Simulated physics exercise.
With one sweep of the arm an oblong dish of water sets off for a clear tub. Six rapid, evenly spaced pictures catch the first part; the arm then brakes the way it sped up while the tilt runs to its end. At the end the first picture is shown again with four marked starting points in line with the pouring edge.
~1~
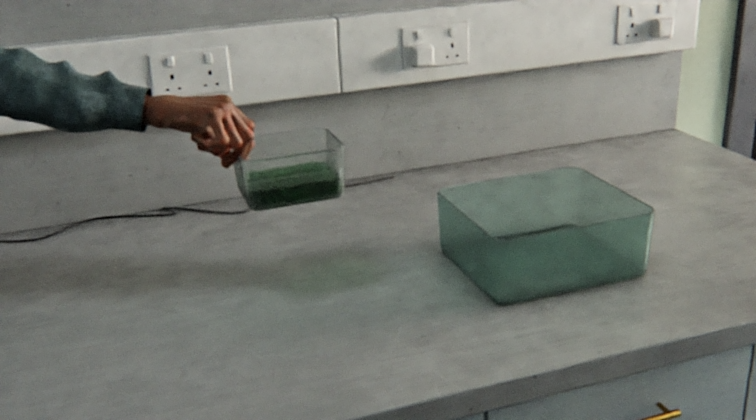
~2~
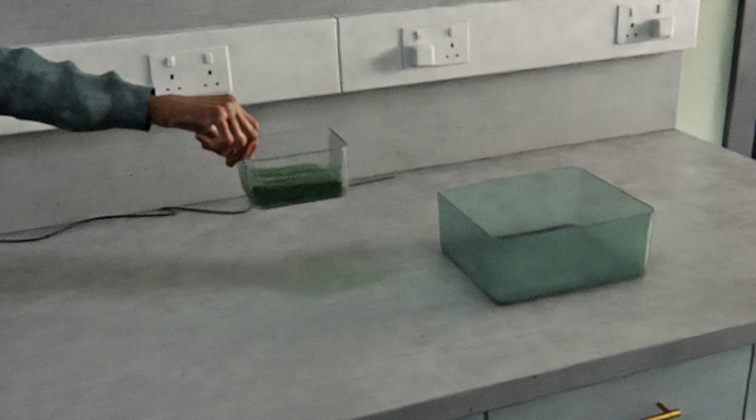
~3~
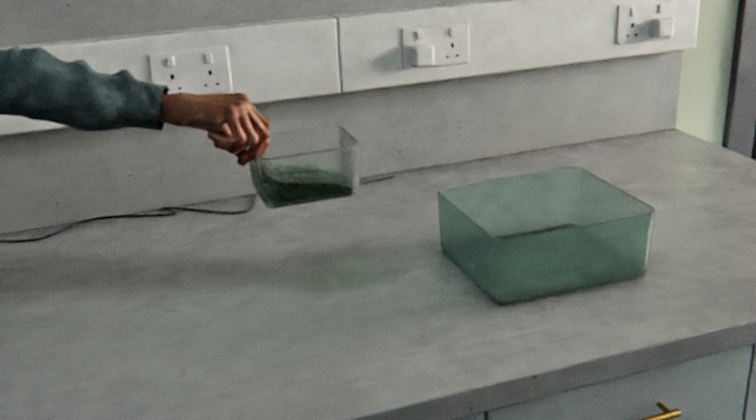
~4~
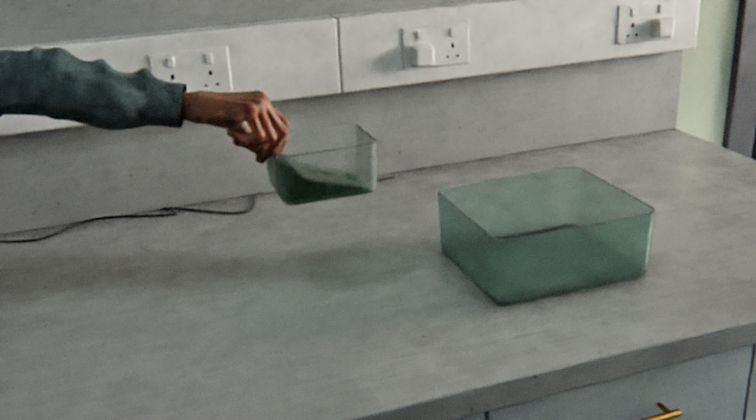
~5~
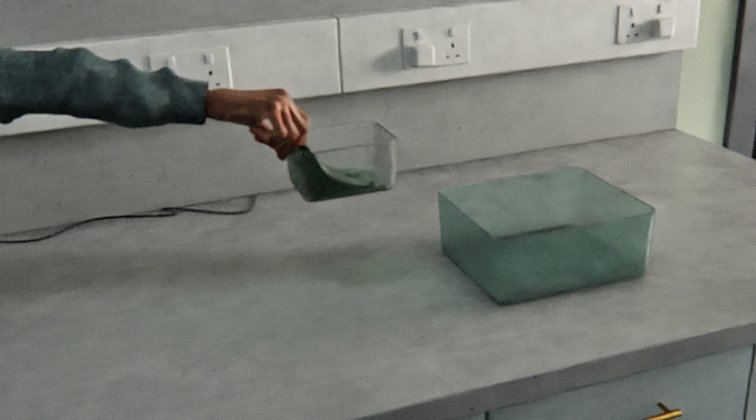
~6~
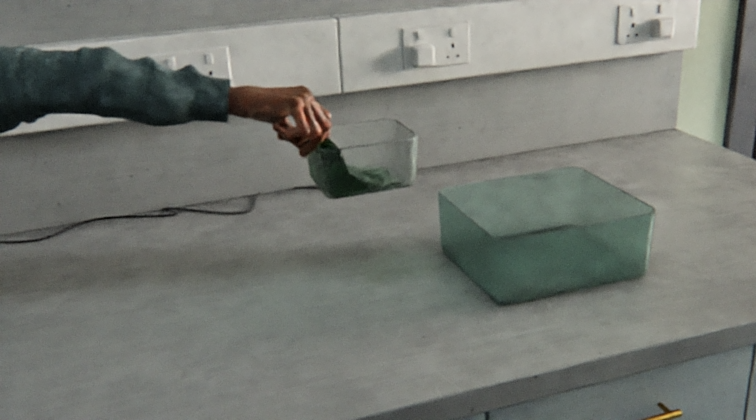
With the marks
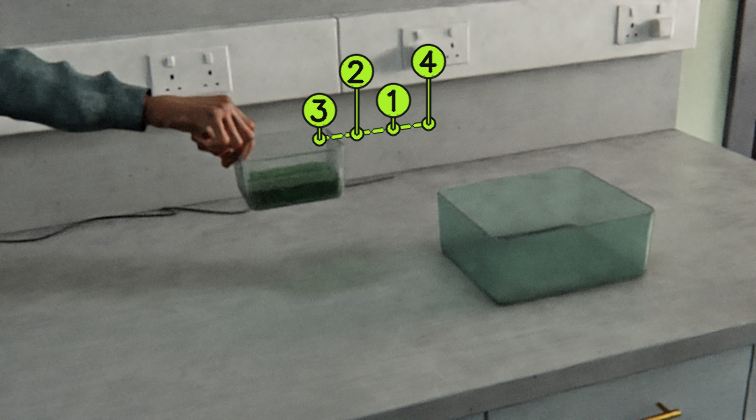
A hand carries a clear dish rightward, and its green liquid sloshes over the left rim.
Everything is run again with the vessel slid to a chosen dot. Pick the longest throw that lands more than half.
I would pick dot 2.
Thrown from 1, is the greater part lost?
No, not at all.
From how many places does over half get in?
Three.
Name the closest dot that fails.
The answer is 3.
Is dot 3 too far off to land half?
Yes.
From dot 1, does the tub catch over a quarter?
Yes, it does.
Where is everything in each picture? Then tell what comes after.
The first picture shows upright, lip at (334, 136); tub from (492, 304) to (644, 272); nothing has left yet.
The second picture shows upright, lip at (338, 136); nothing has left yet.
The third picture shows upright, lip at (349, 134); nothing has left yet.
The fourth picture shows upright, lip at (366, 132); nothing has left yet.
The fifth picture shows upright, lip at (385, 129); water is over the rim, down to (291, 143).
The sixth picture shows upright, lip at (405, 127); water is over the rim, down to (309, 141).
On the marked copy, 1 at (393, 128); 2 at (356, 133); 3 at (319, 138); 4 at (428, 123).
For dot 1, about 87 % lands in the tub, 5 % falls short and 7 % goes beside or beyond.
For dot 2, about 71 % lands in the tub, 22 % falls short and 7 % goes beside or beyond.
For dot 3, about 36 % lands in the tub, 60 % falls short and 4 % goes beside or beyond.
For dot 4, about 83 % lands in the tub, 2 % falls short and 15 % goes beside or beyond.
